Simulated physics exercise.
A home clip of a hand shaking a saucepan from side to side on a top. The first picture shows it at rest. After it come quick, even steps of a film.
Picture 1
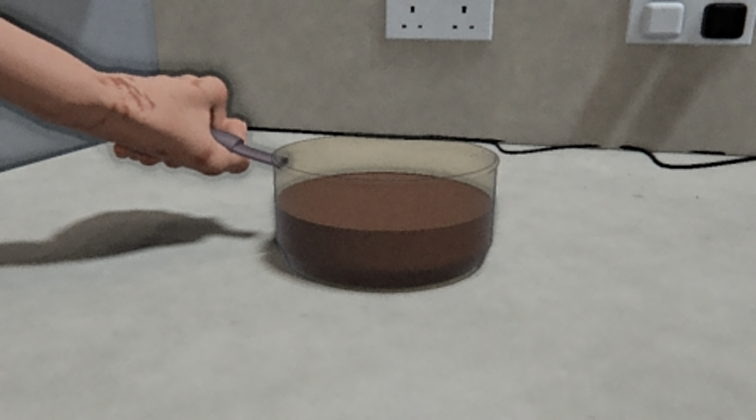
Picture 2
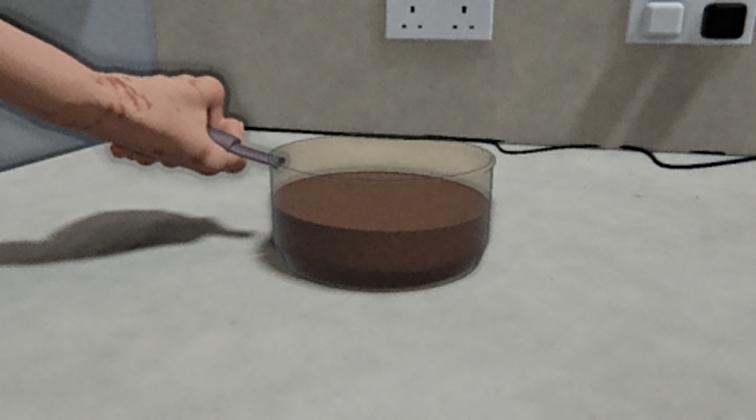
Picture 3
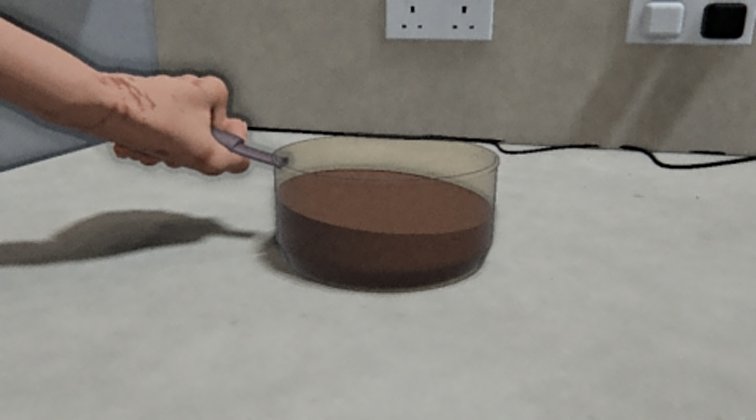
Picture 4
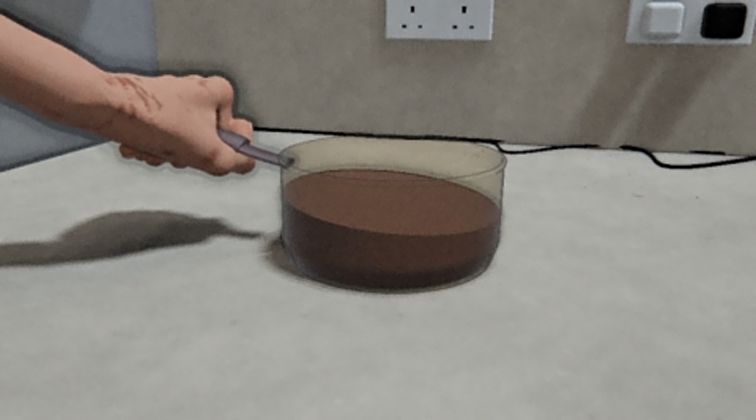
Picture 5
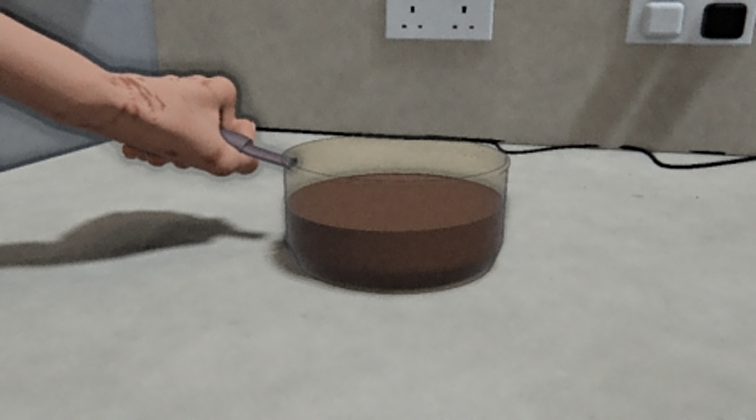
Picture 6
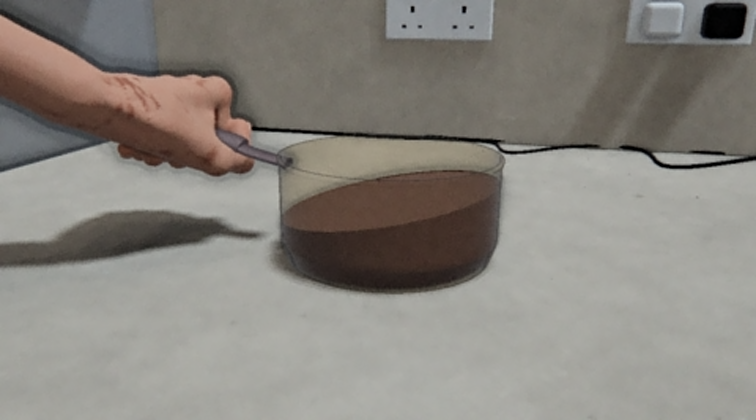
The clip opens on a hand gripping the handle of a clear saucepan about half full of brown liquid, at rest on a pale top. The hand shifts the pan slightly left, then right, the liquid sitting a little higher on the left before levelling. The pan edges back left, and the surface slants clearly higher on the right.
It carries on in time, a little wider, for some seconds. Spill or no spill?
It loses some.
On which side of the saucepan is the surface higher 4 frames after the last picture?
Higher on the left side.
Shortly, the highest wave so far goes over the rim.
At the finish, the highest wave so far goes over the rim; some is on the top.
